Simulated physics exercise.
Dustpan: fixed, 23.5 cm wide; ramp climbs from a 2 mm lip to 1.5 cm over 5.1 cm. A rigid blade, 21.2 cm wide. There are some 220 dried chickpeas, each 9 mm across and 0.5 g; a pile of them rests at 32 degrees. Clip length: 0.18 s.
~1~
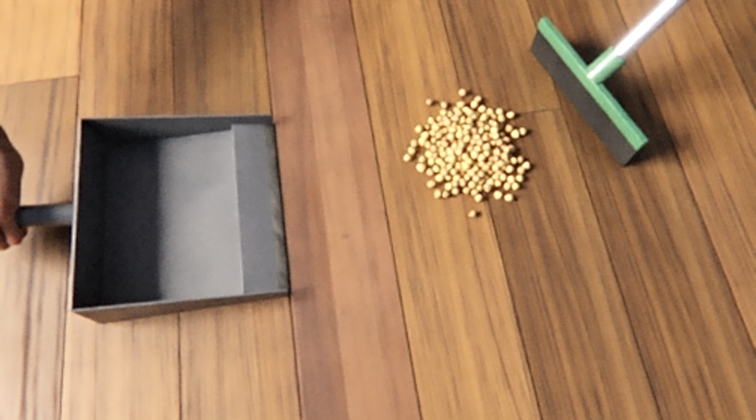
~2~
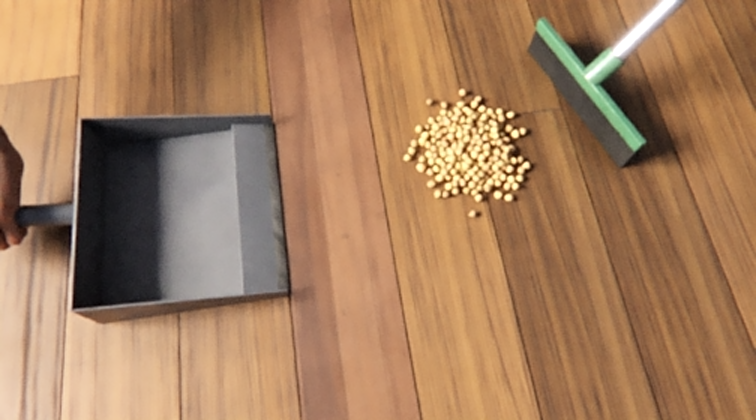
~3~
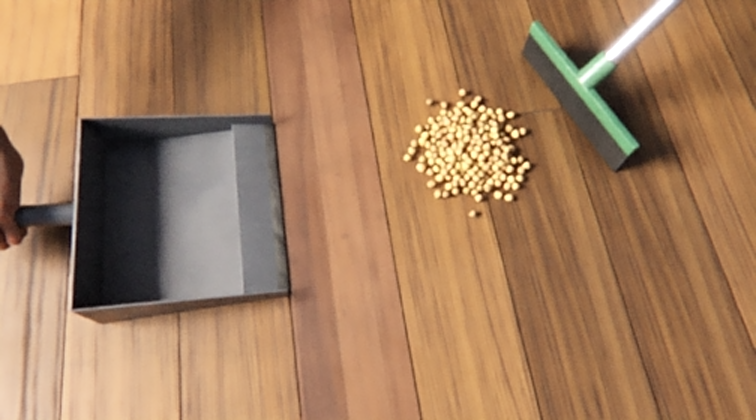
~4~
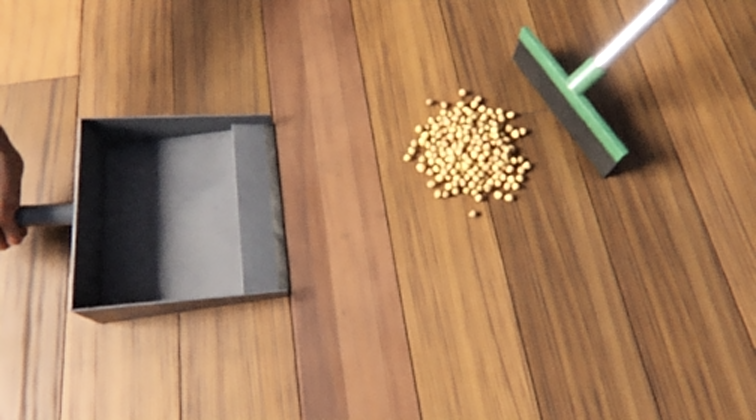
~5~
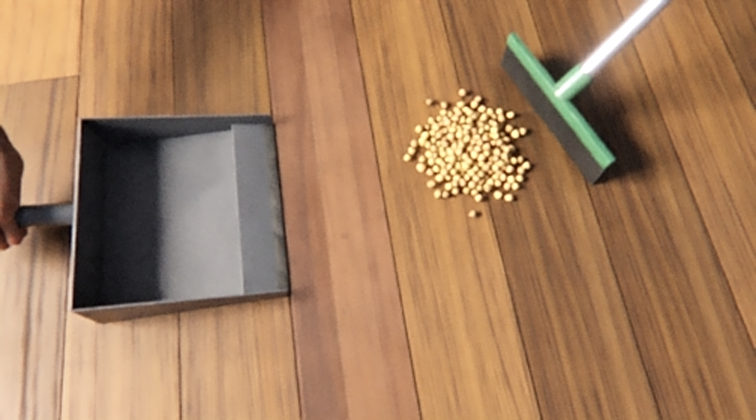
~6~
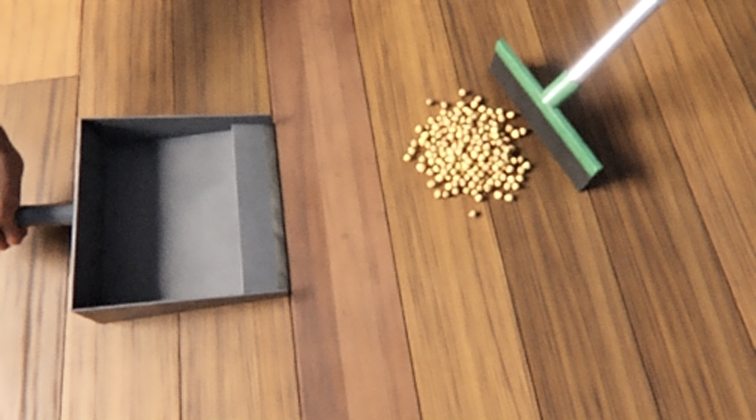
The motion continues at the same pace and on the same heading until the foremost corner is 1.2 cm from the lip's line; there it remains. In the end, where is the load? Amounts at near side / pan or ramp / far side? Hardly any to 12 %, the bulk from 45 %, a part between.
Near side: A part; pan: A part; far side: Hardly any.
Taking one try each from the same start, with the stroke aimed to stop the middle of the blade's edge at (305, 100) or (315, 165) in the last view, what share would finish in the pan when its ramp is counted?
I'd expect around 0 percent, then around 5 percent.
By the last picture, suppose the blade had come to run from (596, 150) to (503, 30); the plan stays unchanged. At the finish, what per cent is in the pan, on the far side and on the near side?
Pan 0; far 5; near 0.
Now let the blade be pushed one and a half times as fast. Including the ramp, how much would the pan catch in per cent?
Near 20 %.
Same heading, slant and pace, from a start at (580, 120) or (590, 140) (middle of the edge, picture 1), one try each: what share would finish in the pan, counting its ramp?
I'd put it near 20 per cent for the first and near 15 per cent for the second.
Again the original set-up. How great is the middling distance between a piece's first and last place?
Median: Approx. 26 cm.
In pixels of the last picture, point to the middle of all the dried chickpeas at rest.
Centre at rest, approx.: (296, 248) px.
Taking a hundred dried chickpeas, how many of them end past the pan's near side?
About 20 per cent.
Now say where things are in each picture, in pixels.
Blade from (640, 145) to (543, 25), moved 0.0 cm, 0 of the pieces shifted so far; middle of the pieces at (474, 150); pan at (177, 219), in the first picture.
Blade from (637, 146) to (541, 26), moved 0.3 cm, 0 of the pieces shifted so far; middle of the pieces at (474, 150), in the second picture.
Blade from (631, 150) to (534, 30), moved 1.4 cm, 0 of the pieces shifted so far; middle of the pieces at (474, 150), in the third picture.
Blade from (620, 156) to (524, 35), moved 3.1 cm, 0 of the pieces shifted so far; middle of the pieces at (474, 150), in the fourth picture.
Blade from (607, 163) to (512, 41), moved 5.0 cm, 0 of the pieces shifted so far; middle of the pieces at (474, 150), in the fifth picture.
Blade from (594, 171) to (500, 47), moved 7.0 cm, 0 of the pieces shifted so far; middle of the pieces at (474, 150); pan at (177, 219), in the sixth picture.
Then, 0.28 s after the last picture, middle of the blade 20 cm from the lip; 0 % over the lip, far side 0 %, near side 0 %.
Then, 0.47 s after the last picture, middle of the blade 10 cm from the lip; 0 % over the lip, far side 5 %, near side 10 %.
Then, 0.78 s after the last picture, middle of the blade 5 cm from the lip; 20 % over the lip, far side 5 %, near side 20 %.
In the end, near side 20 %, pan 20 %, far side 5 %, in front of the lip or behind the blade 60 %.
